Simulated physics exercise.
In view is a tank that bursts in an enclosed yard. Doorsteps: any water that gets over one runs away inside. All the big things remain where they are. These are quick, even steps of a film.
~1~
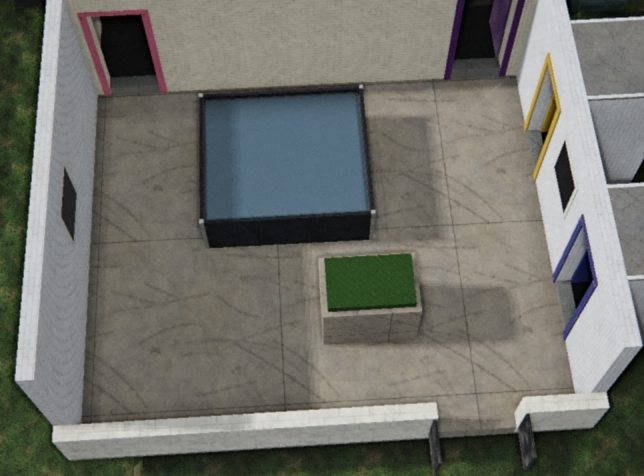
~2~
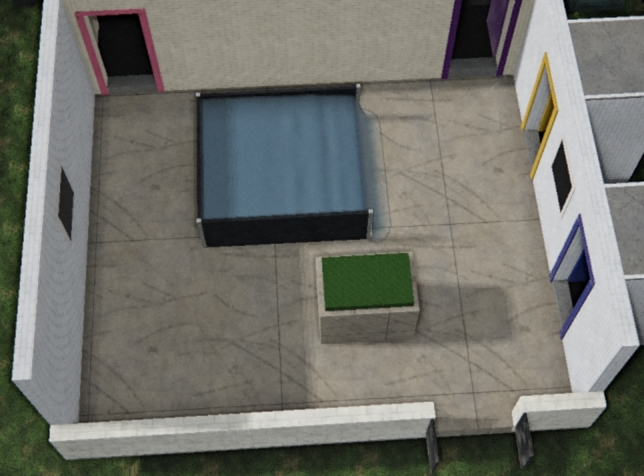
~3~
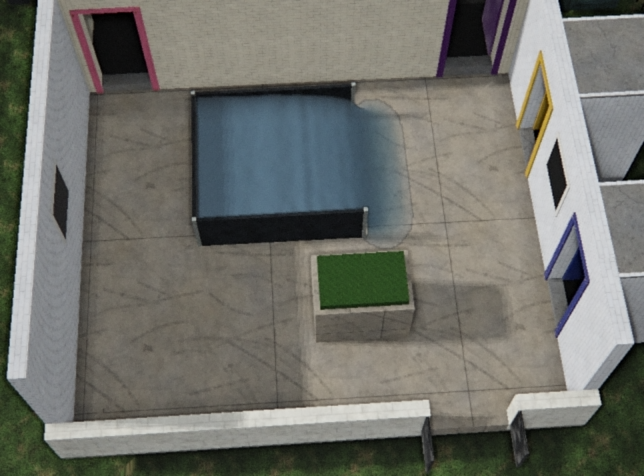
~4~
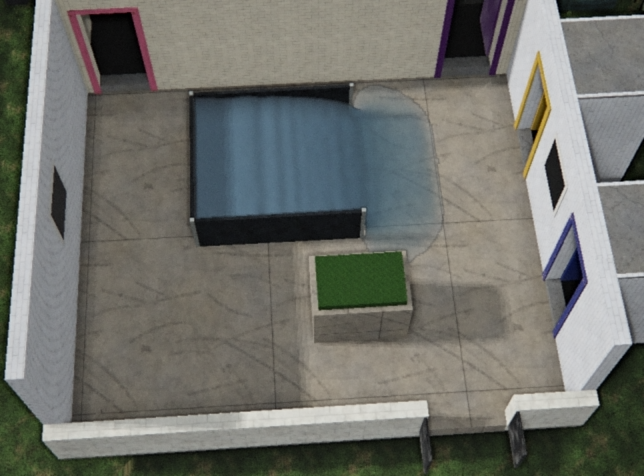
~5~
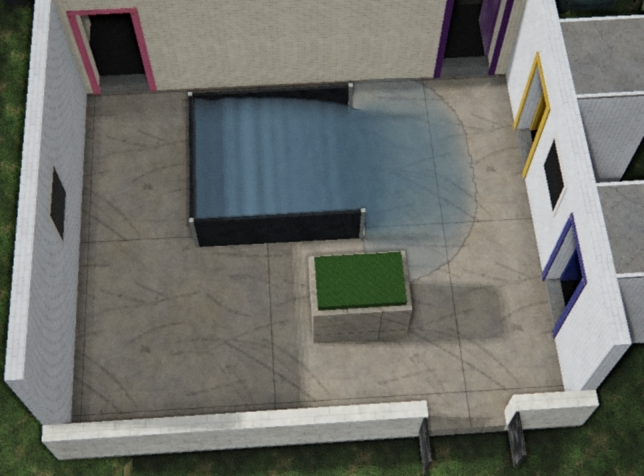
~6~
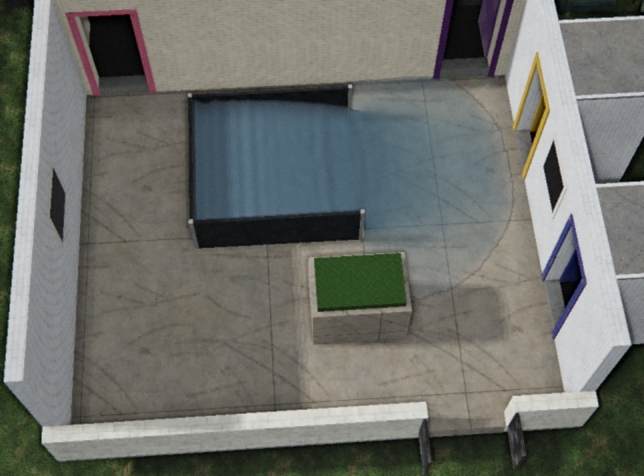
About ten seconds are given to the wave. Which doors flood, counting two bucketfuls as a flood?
The pink door will not top two buckets; the blue door will top two buckets; the purple door will top two buckets; the yellow door will top two buckets.
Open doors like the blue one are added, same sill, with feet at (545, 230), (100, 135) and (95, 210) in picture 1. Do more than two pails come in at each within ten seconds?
The first new doorway tops it, the second comes up short, the third comes up short.
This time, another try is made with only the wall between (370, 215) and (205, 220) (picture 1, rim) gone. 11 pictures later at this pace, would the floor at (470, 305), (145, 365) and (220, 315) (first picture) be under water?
Taking the points in order: Swamped, swamped and swamped.
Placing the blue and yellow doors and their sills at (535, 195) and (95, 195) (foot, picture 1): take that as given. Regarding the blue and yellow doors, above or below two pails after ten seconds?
My reading: The blue door exceeds the limit, the yellow door stays within the limit.
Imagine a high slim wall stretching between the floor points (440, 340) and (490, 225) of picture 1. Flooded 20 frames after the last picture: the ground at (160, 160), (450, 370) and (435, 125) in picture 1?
In order: Untouched, soaked, soaked.
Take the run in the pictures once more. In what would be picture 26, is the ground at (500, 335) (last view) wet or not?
Looking there, it would be swamped.
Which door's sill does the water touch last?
Answer - the pink-painted one.
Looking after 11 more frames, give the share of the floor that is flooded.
About 35 %.
A moment on, water covers 35 % of the floor; the pink door not reached, the blue door wet at the sill, nothing in, the purple door wet at the sill, nothing in, the yellow door far over two buckets in.
Next, water covers 35 % of the floor; the pink door not reached, the blue door under two buckets in, the purple door under two buckets in, the yellow door far over two buckets in.
Then, water covers 45 % of the floor; the pink door not reached, the blue door over two buckets in, the purple door far over two buckets in, the yellow door far over two buckets in.
Later, water covers 70 % of the floor; the pink door wet at the sill, nothing in, the blue door far over two buckets in, the purple door far over two buckets in, the yellow door far over two buckets in.
In the end, water covers 100 % of the floor; the pink door wet at the sill, nothing in, the blue door far over two buckets in, the purple door far over two buckets in, the yellow door far over two buckets in.
